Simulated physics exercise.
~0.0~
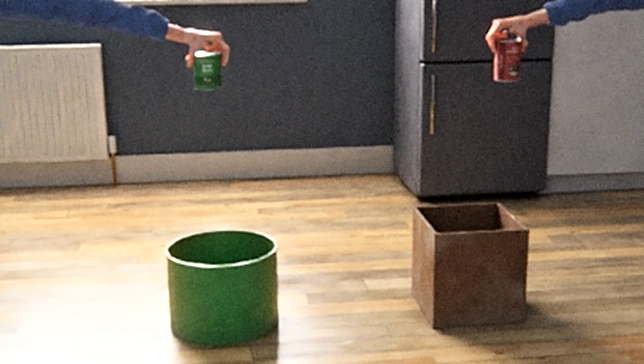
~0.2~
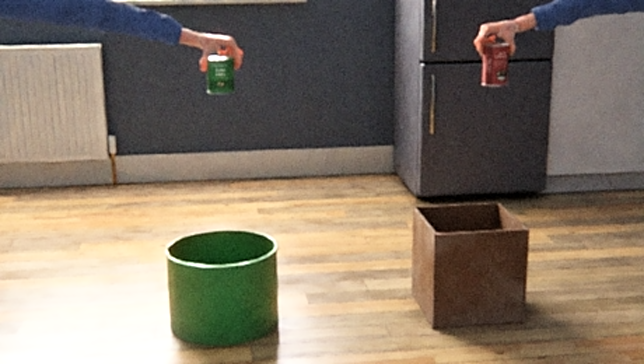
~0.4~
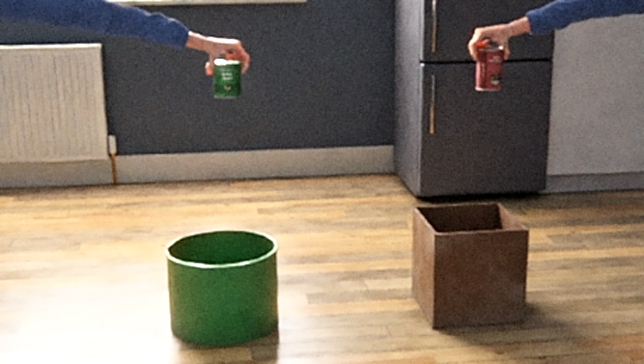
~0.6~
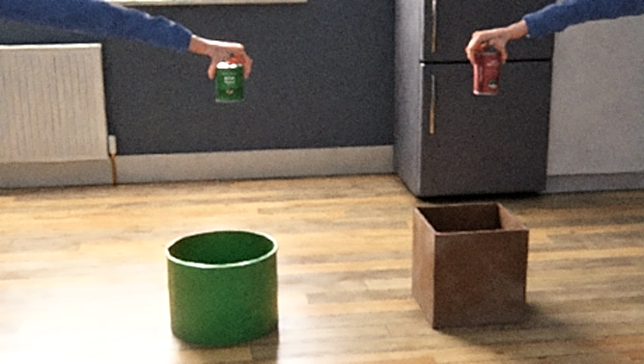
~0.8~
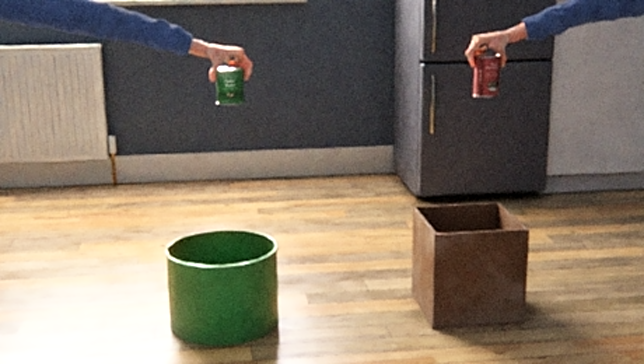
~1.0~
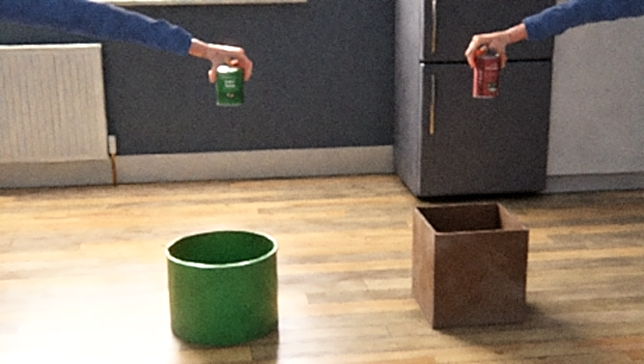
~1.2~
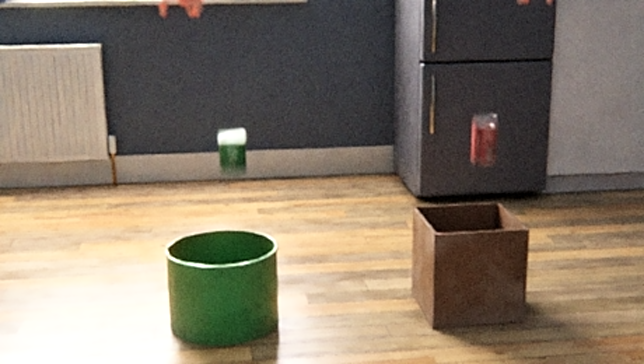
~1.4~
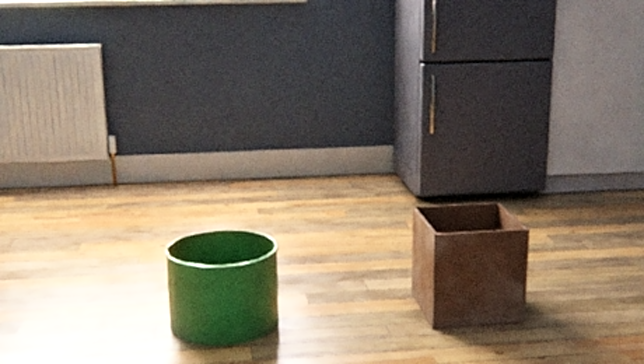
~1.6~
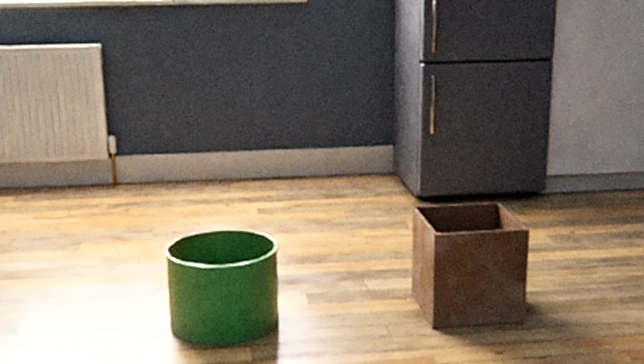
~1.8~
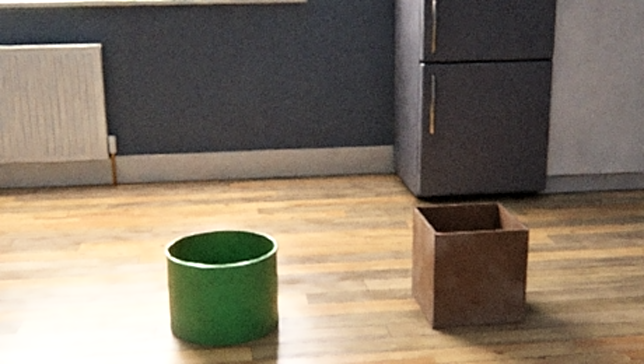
Two hands held a green tin and a red tin in the air, shifted them slightly inward above a round green bin and a square brown crate, then let go, and the tins dropped inside, out of sight, while both containers stayed put.
